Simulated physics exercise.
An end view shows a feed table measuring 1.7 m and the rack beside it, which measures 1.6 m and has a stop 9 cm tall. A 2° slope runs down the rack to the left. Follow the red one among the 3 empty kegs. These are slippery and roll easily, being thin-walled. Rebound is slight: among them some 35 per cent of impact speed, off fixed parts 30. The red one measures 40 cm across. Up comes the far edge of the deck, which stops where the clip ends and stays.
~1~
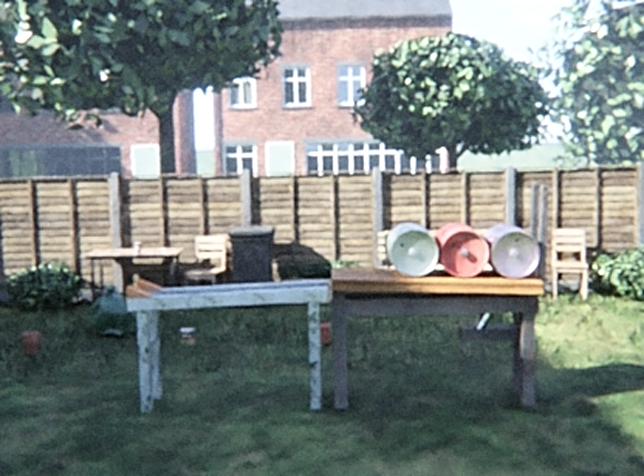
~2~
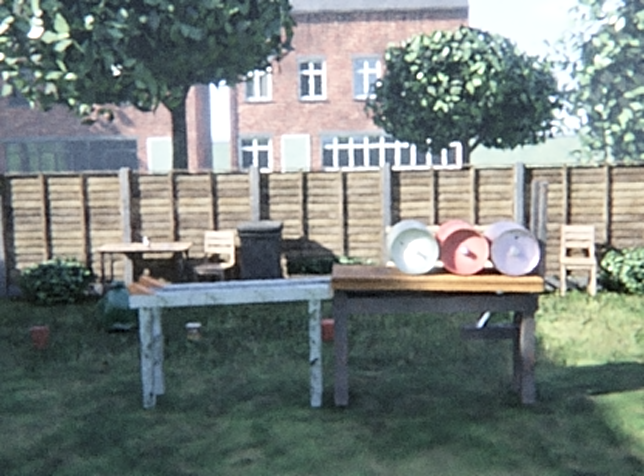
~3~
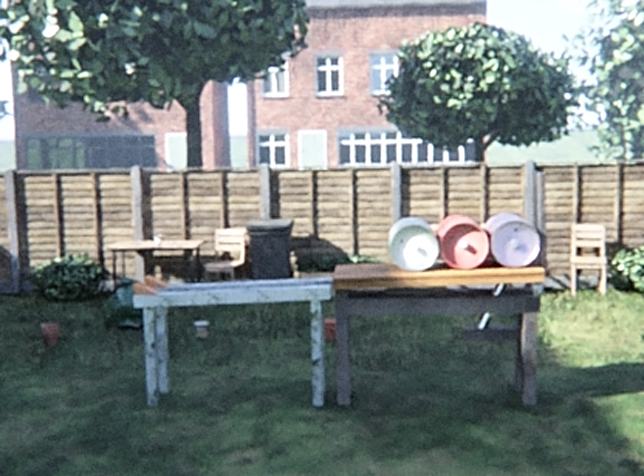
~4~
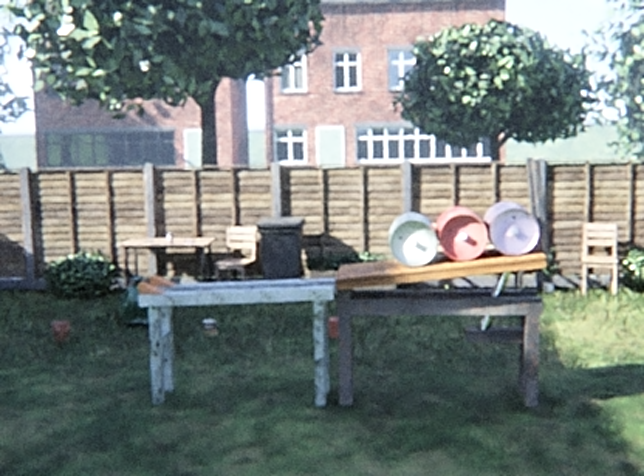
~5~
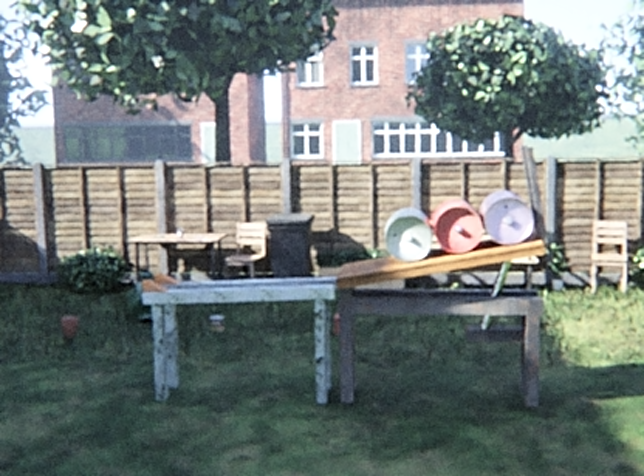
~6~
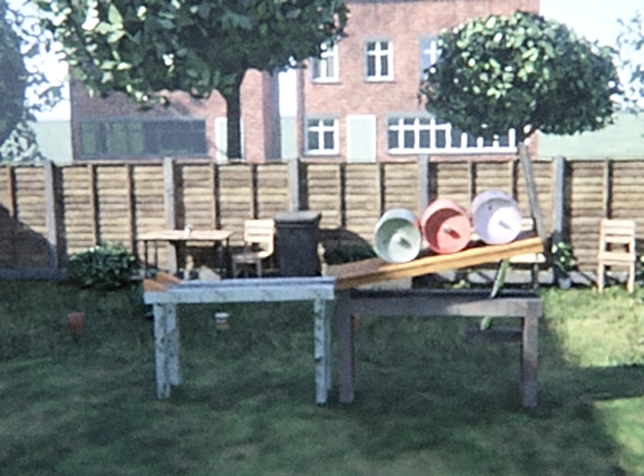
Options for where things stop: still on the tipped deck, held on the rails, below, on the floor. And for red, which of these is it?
It comes to rest below, on the floor.
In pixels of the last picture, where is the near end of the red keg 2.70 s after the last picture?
I'd point to somewhere near (122, 269).
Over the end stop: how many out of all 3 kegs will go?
2 in all.
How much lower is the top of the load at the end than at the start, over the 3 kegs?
It sits roughly 10 cm lower at the end.
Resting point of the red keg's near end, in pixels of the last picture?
It ends up close to (11, 373).
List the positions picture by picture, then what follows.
In the first picture, red (465, 254); deck tilted 2° back; stop top at (128, 289).
In the second picture, red (465, 252); deck tilted 1° back.
In the third picture, red (465, 246); deck tilted 2° to the rack.
In the fourth picture, red (464, 238); deck tilted 6° to the rack.
In the fifth picture, red (458, 230); deck tilted 10° to the rack.
In the sixth picture, red (447, 231); deck tilted 11° to the rack.
Then, 1.2 s past the sixth picture, red is on the rack, 140 cm from the rack's far end, rolling left; 0 lost over the end.
Then, 2.7 s past the sixth picture, red is beyond the stop and falling; 2 lost over the end.
Finally (9.8 s after the last picture), red is over the stop, on the ground; 2 lost over the end.
